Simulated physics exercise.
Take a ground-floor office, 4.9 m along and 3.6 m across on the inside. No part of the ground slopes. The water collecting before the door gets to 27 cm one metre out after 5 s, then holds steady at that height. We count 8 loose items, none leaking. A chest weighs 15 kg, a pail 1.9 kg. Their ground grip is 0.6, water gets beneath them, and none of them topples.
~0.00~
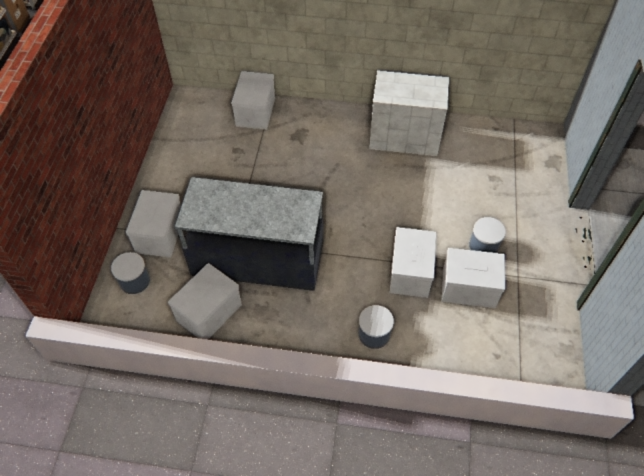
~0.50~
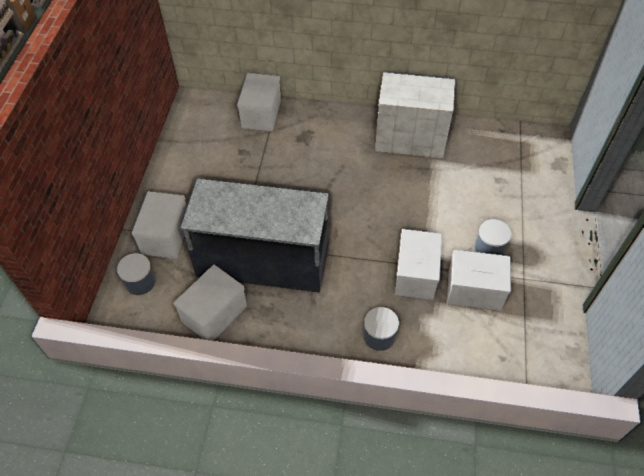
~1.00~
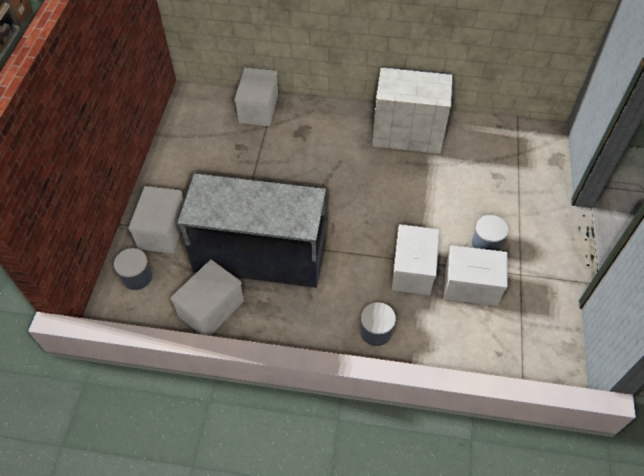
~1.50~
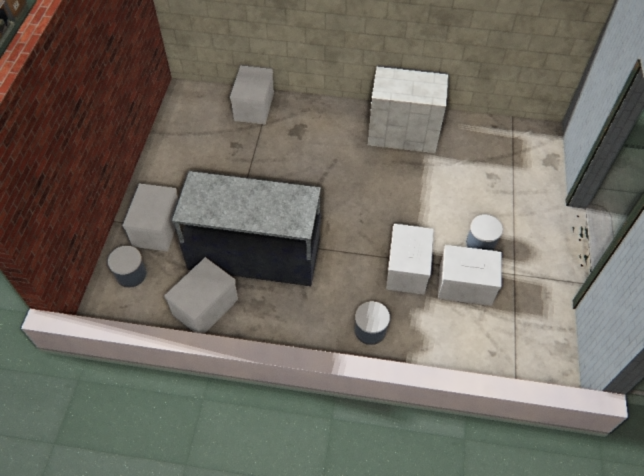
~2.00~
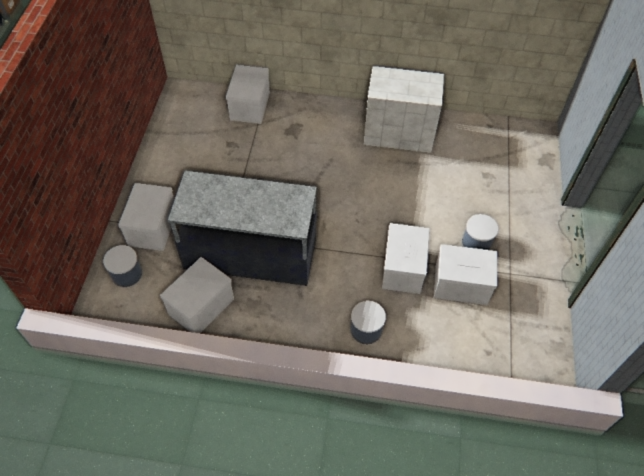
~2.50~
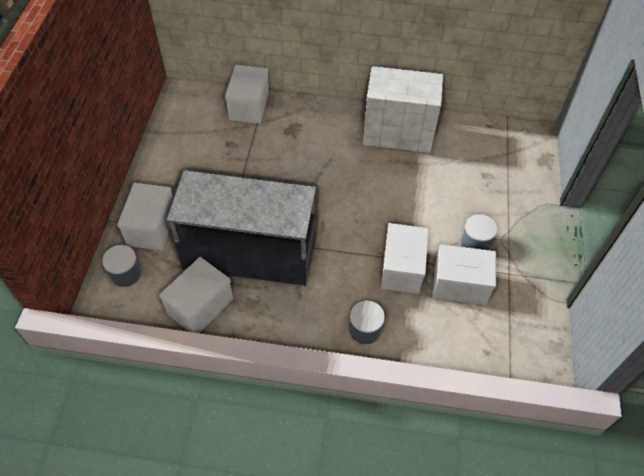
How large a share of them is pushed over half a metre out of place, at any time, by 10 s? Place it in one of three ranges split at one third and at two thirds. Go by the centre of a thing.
Range: The top, two thirds or more.
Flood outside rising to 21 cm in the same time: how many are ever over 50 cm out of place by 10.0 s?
The answer would then be 4.
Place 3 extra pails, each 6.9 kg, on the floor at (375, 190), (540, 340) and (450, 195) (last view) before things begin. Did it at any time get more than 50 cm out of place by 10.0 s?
Result by item, in order: Beyond the cutoff, inside the cutoff, beyond the cutoff.
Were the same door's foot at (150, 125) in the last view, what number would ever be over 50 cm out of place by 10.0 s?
Then the count would be 5.
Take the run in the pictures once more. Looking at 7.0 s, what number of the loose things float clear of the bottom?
It comes to 3 of them.
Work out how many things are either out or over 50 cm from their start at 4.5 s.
My count gives 1.
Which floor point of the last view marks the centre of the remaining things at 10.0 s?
Centred roughly on (158, 251).
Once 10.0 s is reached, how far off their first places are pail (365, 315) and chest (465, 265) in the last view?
Shifts: 200 cm / 300 cm.
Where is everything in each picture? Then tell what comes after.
In the first frame, a chest at (253, 88), on the bottom; a chest at (415, 252) rests on the ground; water covers 0.0 m2; 0 of 8 have shifted.
In the second frame, a chest at (259, 90) rests on the ground; a chest at (420, 254), on the bottom; 0.0 m2 under water; 0 of 8 have shifted.
In the third frame, a chest at (256, 85) rests on the ground; a chest at (417, 250) rests on the ground; water covers 0.0 m2; 0 of 8 have shifted.
In the fourth frame, a chest at (252, 83), on the bottom; a chest at (412, 249), on the bottom; 0.0 m2 under water; 0 of 8 have shifted.
In the fifth frame, a chest at (248, 82), on the bottom; a chest at (408, 248) rests on the ground; water covers 0.0 m2; 0 of 8 have shifted.
In the sixth frame, a chest at (247, 82), on the bottom; a chest at (407, 248), on the bottom; 0.6 m2 under water; 0 of 8 have shifted.
After 3.5 s 1 of 8 are over 50 cm from their spots; 0 afloat.
After 4.5 s 1 of 8 are over 50 cm from their spots; 0 afloat.
After 7.0 s 4 of 8 are over 50 cm from their spots; 3 afloat.
After 10.0 s 6 of 8 are over 50 cm from their spots, and 6 have been at some point; 8 afloat.
